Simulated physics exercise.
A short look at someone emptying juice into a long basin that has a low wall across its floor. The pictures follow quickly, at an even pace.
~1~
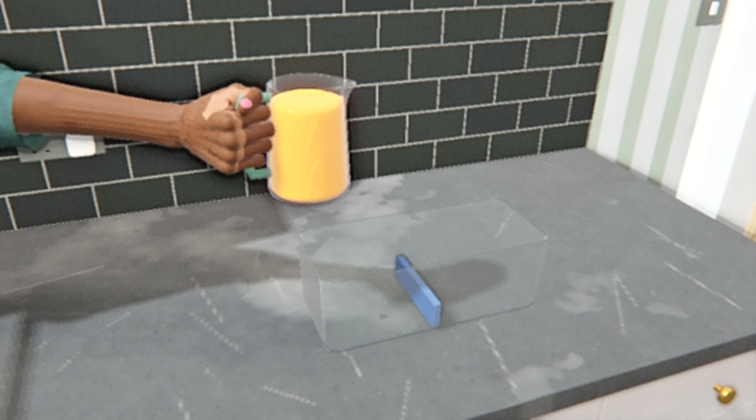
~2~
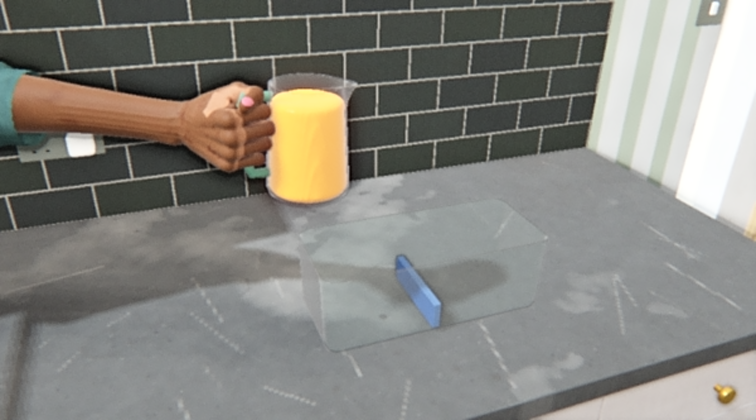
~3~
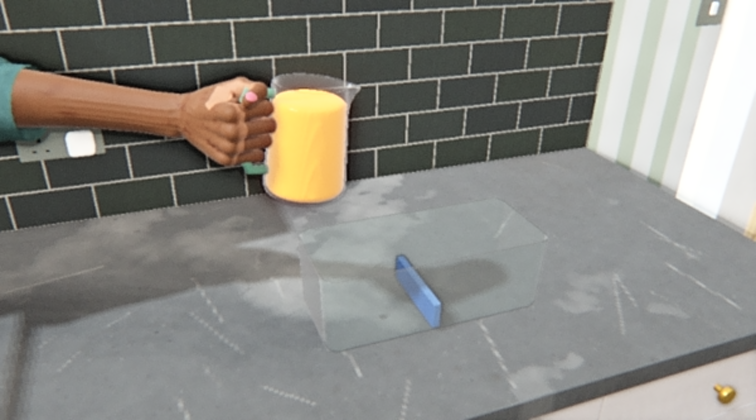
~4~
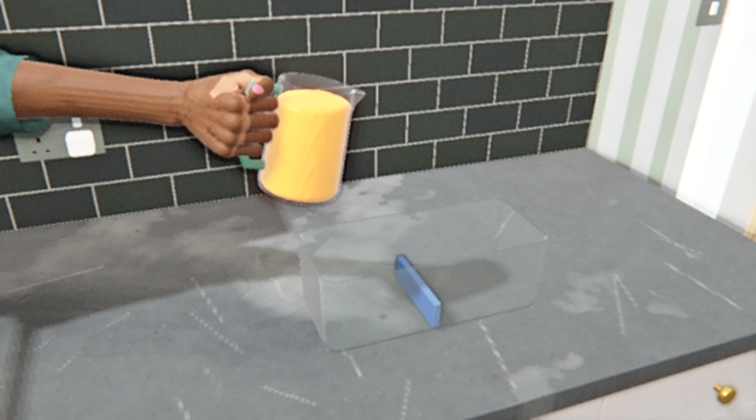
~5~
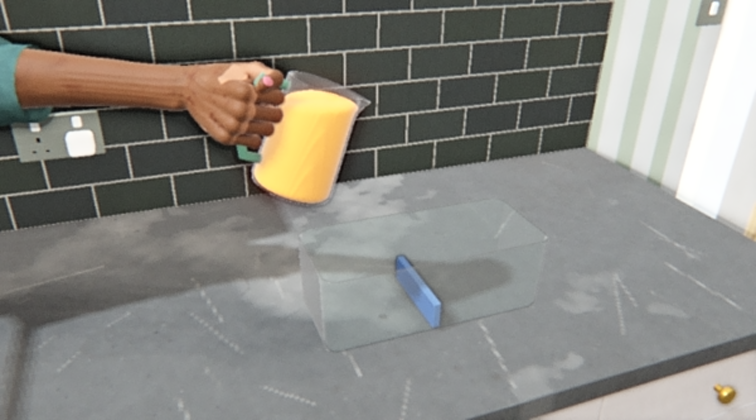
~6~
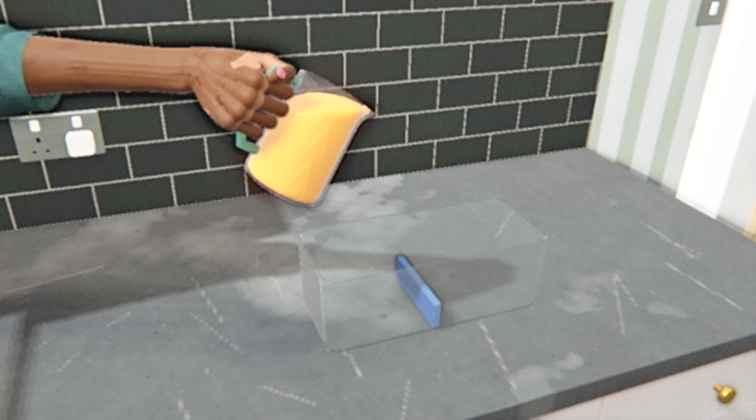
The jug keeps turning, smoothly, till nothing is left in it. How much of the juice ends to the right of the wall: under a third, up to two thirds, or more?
In the end between a third and two thirds is right of the wall.
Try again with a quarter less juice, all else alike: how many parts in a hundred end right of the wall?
Close to 40 per cent.
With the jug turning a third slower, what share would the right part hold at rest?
Close to 60 per cent.
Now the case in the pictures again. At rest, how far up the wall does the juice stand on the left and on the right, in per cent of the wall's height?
Left about 40, right about 50.
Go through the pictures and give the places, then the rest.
In the first frame, tilt 0°; pouring edge (355, 81); surface from (269, 103) to (342, 96); the long basin's rim runs from (310, 257) to (525, 218); the wall's top is at (418, 280).
In the second frame, tilt 1°; pouring edge (356, 82); surface from (270, 102) to (342, 97).
In the third frame, tilt 6°; pouring edge (360, 86); surface from (273, 101) to (344, 99).
In the fourth frame, tilt 12°; pouring edge (364, 92); surface from (273, 112) to (349, 99).
In the fifth frame, tilt 21°; pouring edge (369, 101); surface from (270, 127) to (357, 102).
In the sixth frame, tilt 31°; pouring edge (374, 112); surface from (265, 135) to (367, 106).
A moment on, the jug is tipped on its side and 75 per cent is still to pour, 1 is left of the wall and 3 right of it.
Next, the jug is tipped on its side and 38 per cent is still to pour, 17 is left of the wall and 21 right of it.
Then the jug is tipped on its side and 16 per cent is still to pour, 21 is left of the wall and 52 right of it.
Later the jug is tipped on its side and 7 per cent is still to pour, 32 is left of the wall and 56 right of it.
In the end 41 per cent lies left of the wall, 57 right of it and 1 outside.
